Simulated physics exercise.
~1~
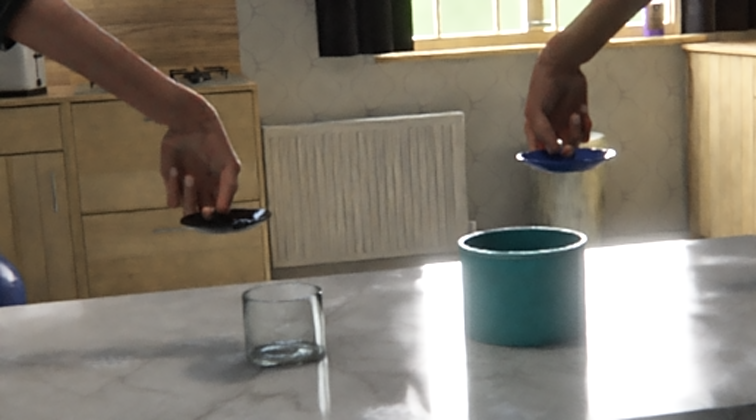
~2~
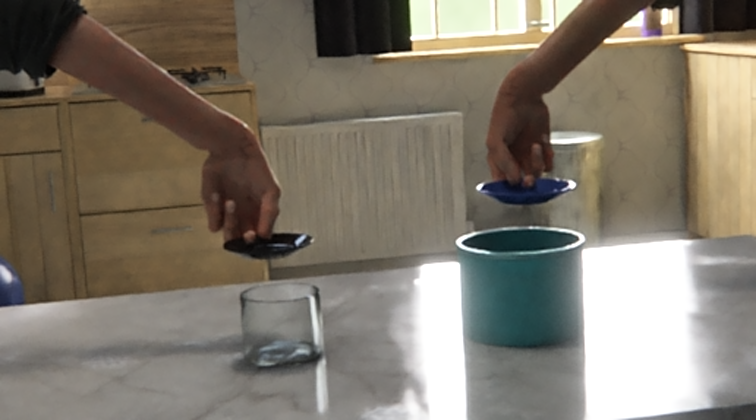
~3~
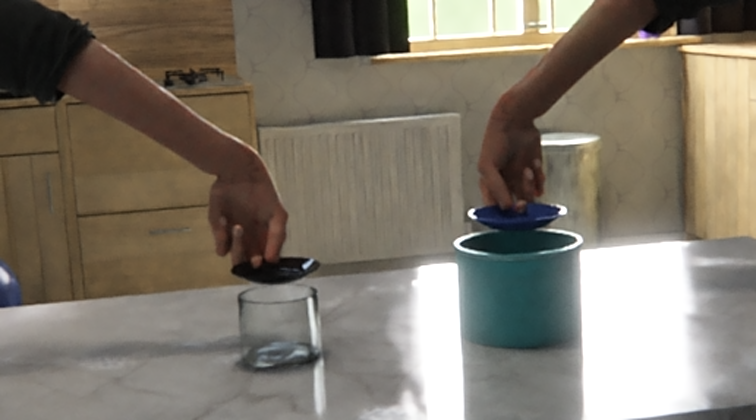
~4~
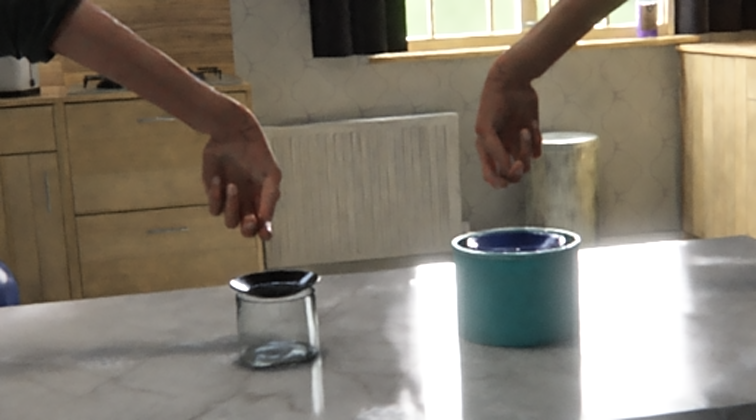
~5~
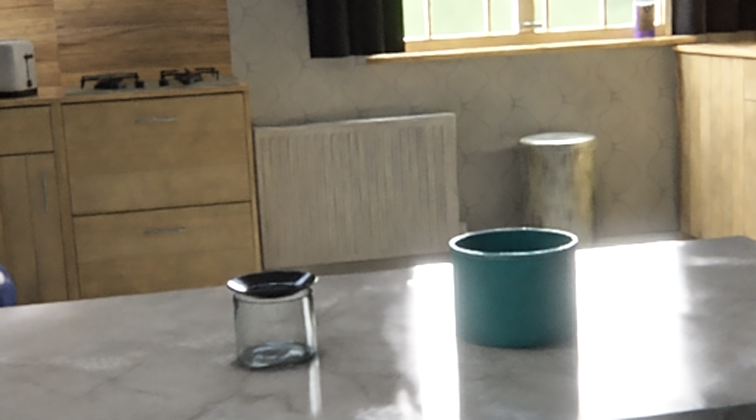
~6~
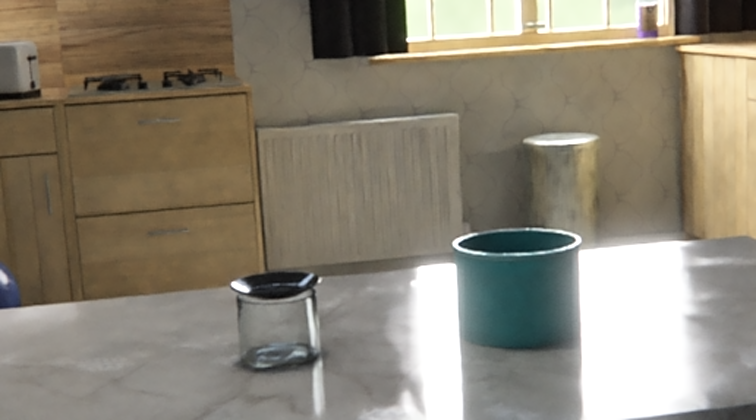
In a kitchen, hands release two saucers; the black covers the glass, the blue drops inside the jar.
